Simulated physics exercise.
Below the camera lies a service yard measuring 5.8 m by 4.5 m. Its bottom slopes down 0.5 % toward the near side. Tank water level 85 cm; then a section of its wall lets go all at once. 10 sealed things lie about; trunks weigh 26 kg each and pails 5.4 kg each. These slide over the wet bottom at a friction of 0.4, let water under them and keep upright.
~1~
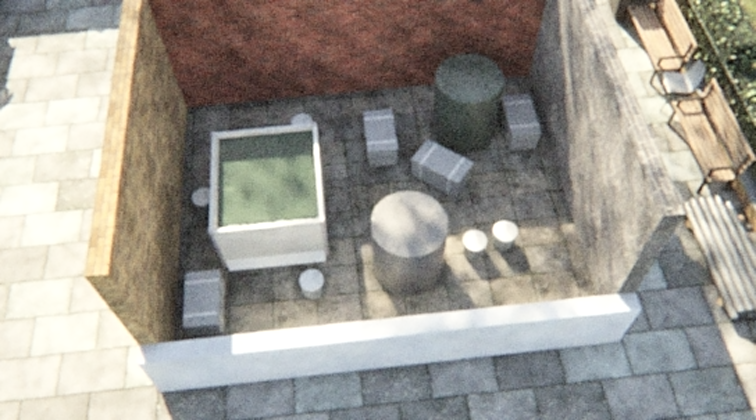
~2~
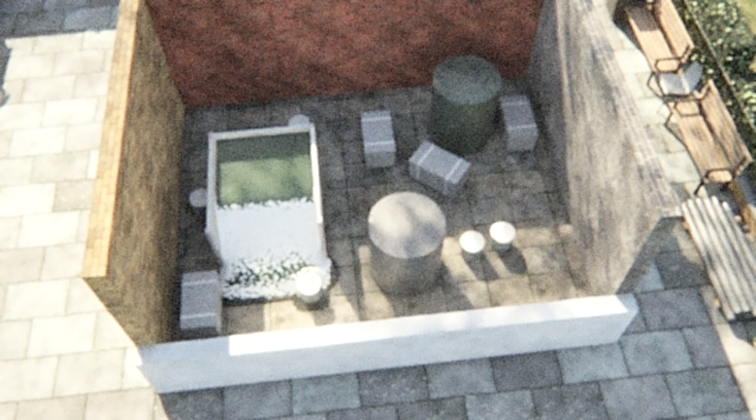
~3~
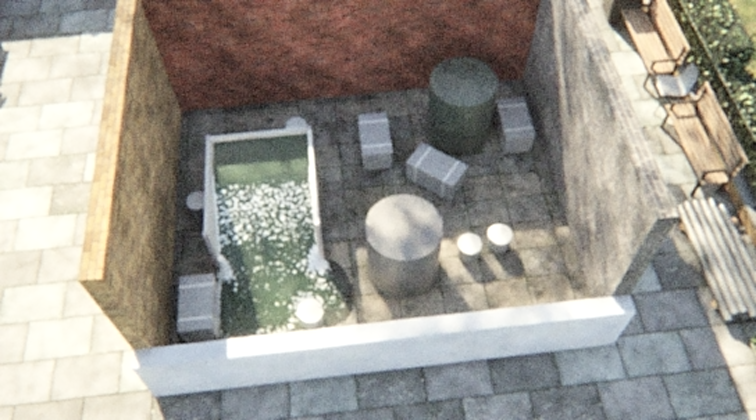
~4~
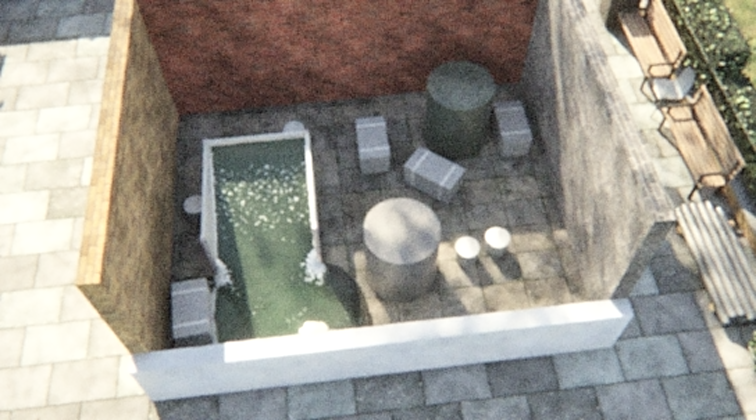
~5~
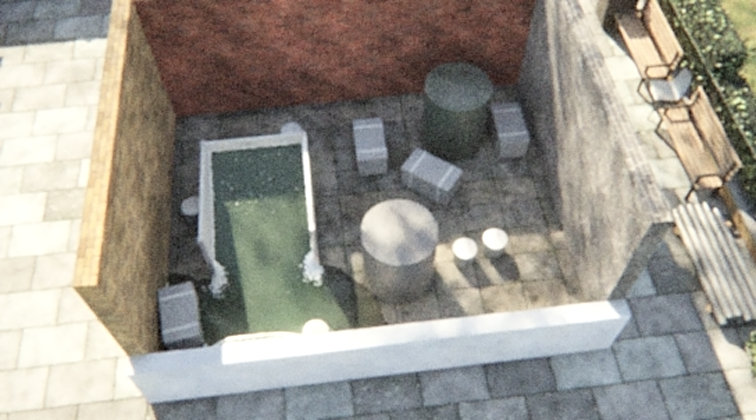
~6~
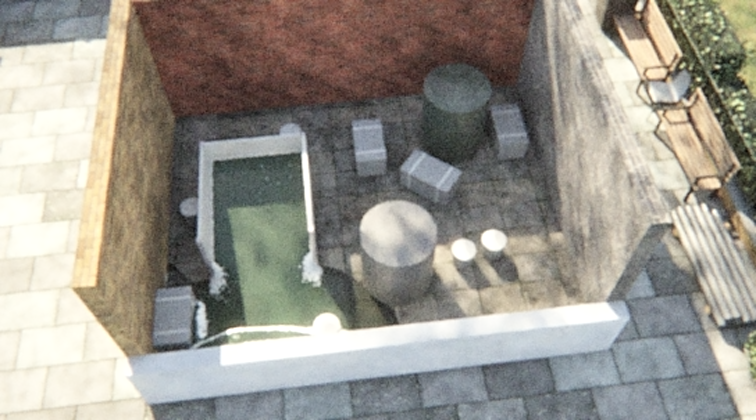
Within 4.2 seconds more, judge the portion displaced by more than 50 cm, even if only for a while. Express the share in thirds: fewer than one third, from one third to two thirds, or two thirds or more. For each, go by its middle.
From one third to two thirds.
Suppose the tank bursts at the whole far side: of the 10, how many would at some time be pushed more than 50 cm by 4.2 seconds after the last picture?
In that case the number is 9.
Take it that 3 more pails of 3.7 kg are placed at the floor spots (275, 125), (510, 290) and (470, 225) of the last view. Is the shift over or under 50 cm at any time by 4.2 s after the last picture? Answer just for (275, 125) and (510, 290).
First goes beyond, then goes beyond.
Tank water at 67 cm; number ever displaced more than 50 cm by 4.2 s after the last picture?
In that case the number is 5.
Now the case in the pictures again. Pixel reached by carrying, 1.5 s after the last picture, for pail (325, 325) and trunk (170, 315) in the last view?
They should sit about (564, 273) and (182, 179) in the last view.
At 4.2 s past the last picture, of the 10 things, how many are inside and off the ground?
Count at that moment: 6.
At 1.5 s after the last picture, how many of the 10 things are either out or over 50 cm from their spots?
The number comes to 3.
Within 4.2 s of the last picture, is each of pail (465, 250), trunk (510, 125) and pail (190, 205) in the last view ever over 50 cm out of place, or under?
Within the mark, beyond the mark, beyond the mark.
Then, 0.4 s after the last picture 1 of 10 are over 50 cm from their spots; 1 afloat.
Then, 1.5 s after the last picture 3 of 10 are over 50 cm from their spots; 2 afloat.
Then, 2.8 s after the last picture 3 of 10 are over 50 cm from their spots; 1 afloat.
Then, 4.2 s after the last picture 5 of 10 are over 50 cm from their spots, and 5 have been at some point; 6 afloat.
